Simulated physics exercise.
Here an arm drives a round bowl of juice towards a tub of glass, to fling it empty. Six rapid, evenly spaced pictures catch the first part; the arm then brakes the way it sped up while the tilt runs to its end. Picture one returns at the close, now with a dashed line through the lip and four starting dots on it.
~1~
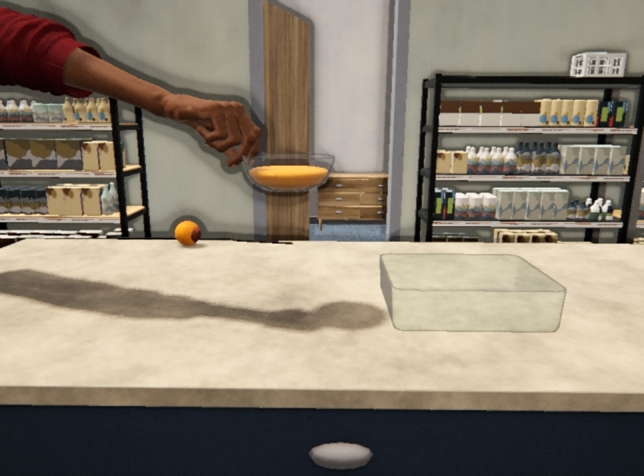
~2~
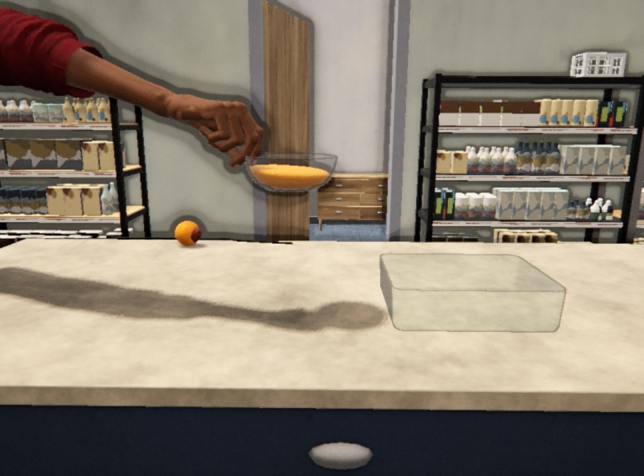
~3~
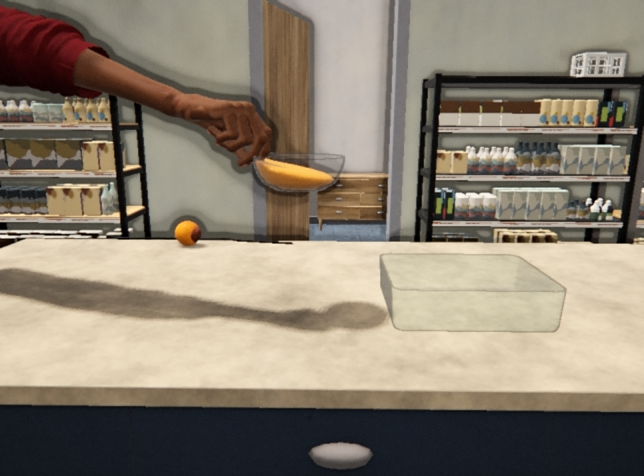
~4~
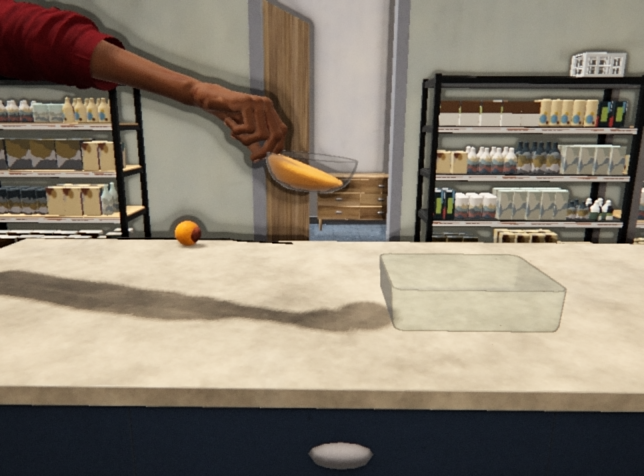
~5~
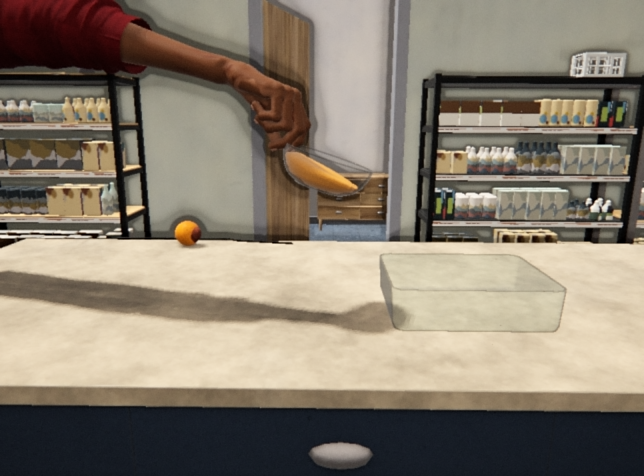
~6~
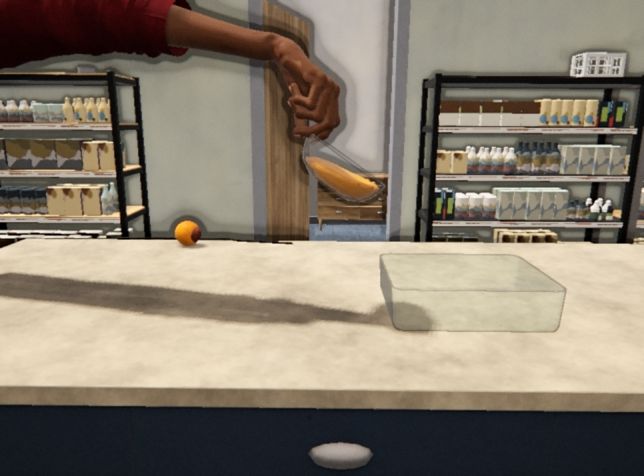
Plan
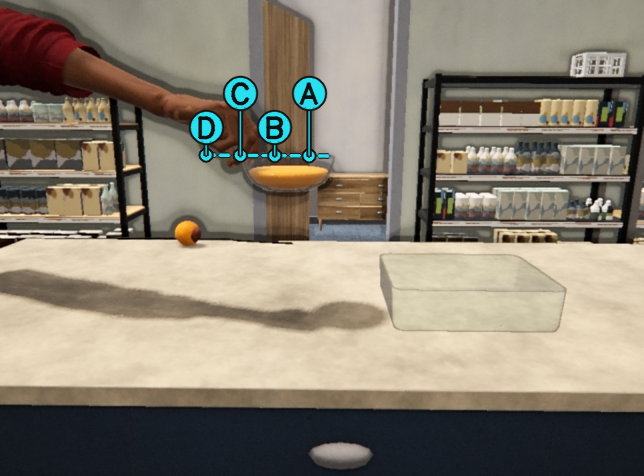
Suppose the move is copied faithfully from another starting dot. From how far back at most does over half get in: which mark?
B will do.
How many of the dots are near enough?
Two of them.
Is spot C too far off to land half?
Yes.
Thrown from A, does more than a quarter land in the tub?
Yes, it does.
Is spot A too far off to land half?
No, not at all.
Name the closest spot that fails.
C it is.
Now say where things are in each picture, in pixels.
In the first frame, upright, lip at (333, 156); tub from (392, 329) to (558, 330); nothing has left yet.
In the second frame, upright, lip at (336, 156); nothing has left yet.
In the third frame, upright, lip at (343, 156); nothing has left yet.
In the fourth frame, tipped about 6°, lip at (356, 160); nothing has left yet.
In the fifth frame, tipped about 18°, lip at (371, 170); nothing has left yet.
In the sixth frame, tipped about 35°, lip at (384, 184); nothing has left yet.
On the marked copy, A at (309, 155); B at (274, 155); C at (240, 155); D at (206, 155).
With A, about 76 % lands in the tub, 3 % falls short and 21 % goes beside or beyond.
With B, about 71 % lands in the tub, 15 % falls short and 14 % goes beside or beyond.
With C, about 23 % lands in the tub, 71 % falls short and 7 % goes beside or beyond.
With D, about 0 % lands in the tub, 99 % falls short.
